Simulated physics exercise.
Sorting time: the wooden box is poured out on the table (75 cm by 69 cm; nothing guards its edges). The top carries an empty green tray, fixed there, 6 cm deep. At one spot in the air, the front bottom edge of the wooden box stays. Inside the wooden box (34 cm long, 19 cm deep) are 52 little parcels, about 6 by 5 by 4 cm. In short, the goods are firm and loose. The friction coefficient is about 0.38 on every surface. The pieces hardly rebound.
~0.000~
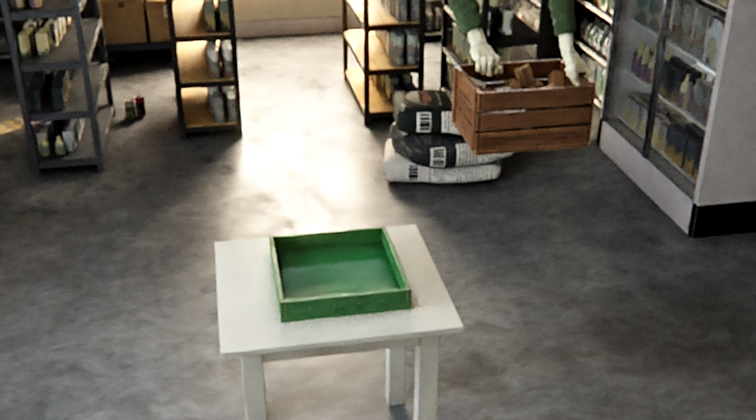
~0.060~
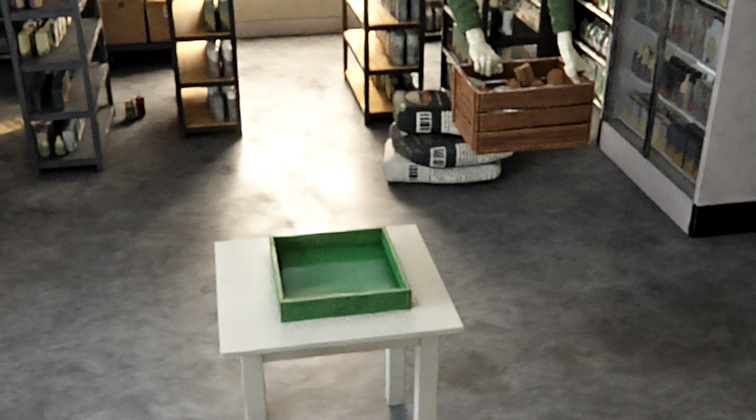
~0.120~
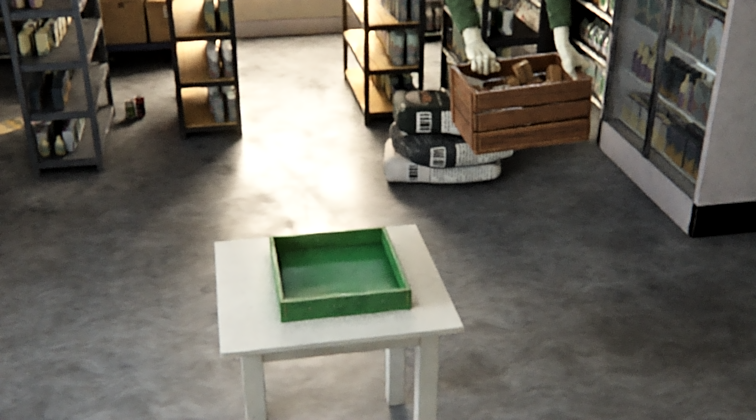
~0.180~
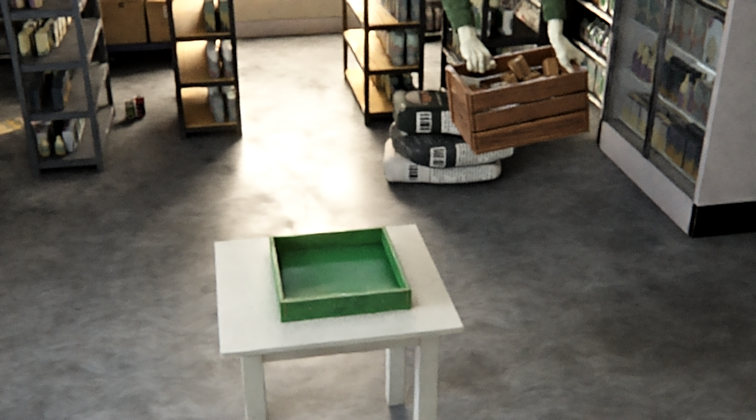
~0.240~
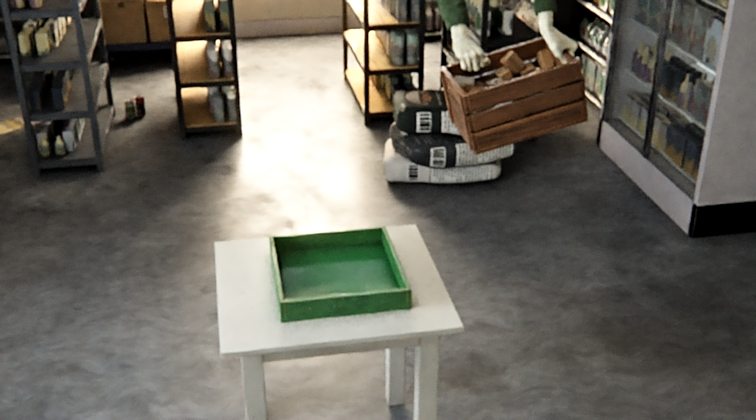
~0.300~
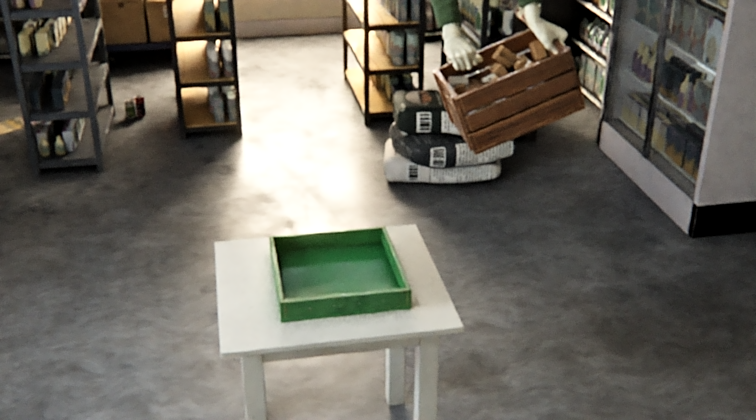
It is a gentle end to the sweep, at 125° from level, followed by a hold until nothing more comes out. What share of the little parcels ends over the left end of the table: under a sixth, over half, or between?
Result: Fewer than a sixth of them over the left end of the table.
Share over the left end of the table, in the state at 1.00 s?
Around 0 per cent at that point.
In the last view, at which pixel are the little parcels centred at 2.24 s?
(332, 272).
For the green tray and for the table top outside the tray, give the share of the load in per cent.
90 and 5 %.
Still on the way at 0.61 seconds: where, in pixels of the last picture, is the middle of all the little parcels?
It's centred at about (462, 82).
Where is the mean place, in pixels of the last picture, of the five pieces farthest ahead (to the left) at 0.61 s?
(437, 100).
After 0.61 s, tilt 67°; 52 still in the wooden box.
After 1.00 s, tilt 119°; 35 still in the wooden box, 2 in the green tray and 15 in the air.
After 1.54 s, tilt 125°; 38 in the green tray, 9 on the table top outside the tray and 5 in the air.
Outcome (at 2.24 s), 48 in the green tray, 2 on the table top outside the tray and 2 over the left end of the table. Asked share, 2 of 52, 4 per cent.
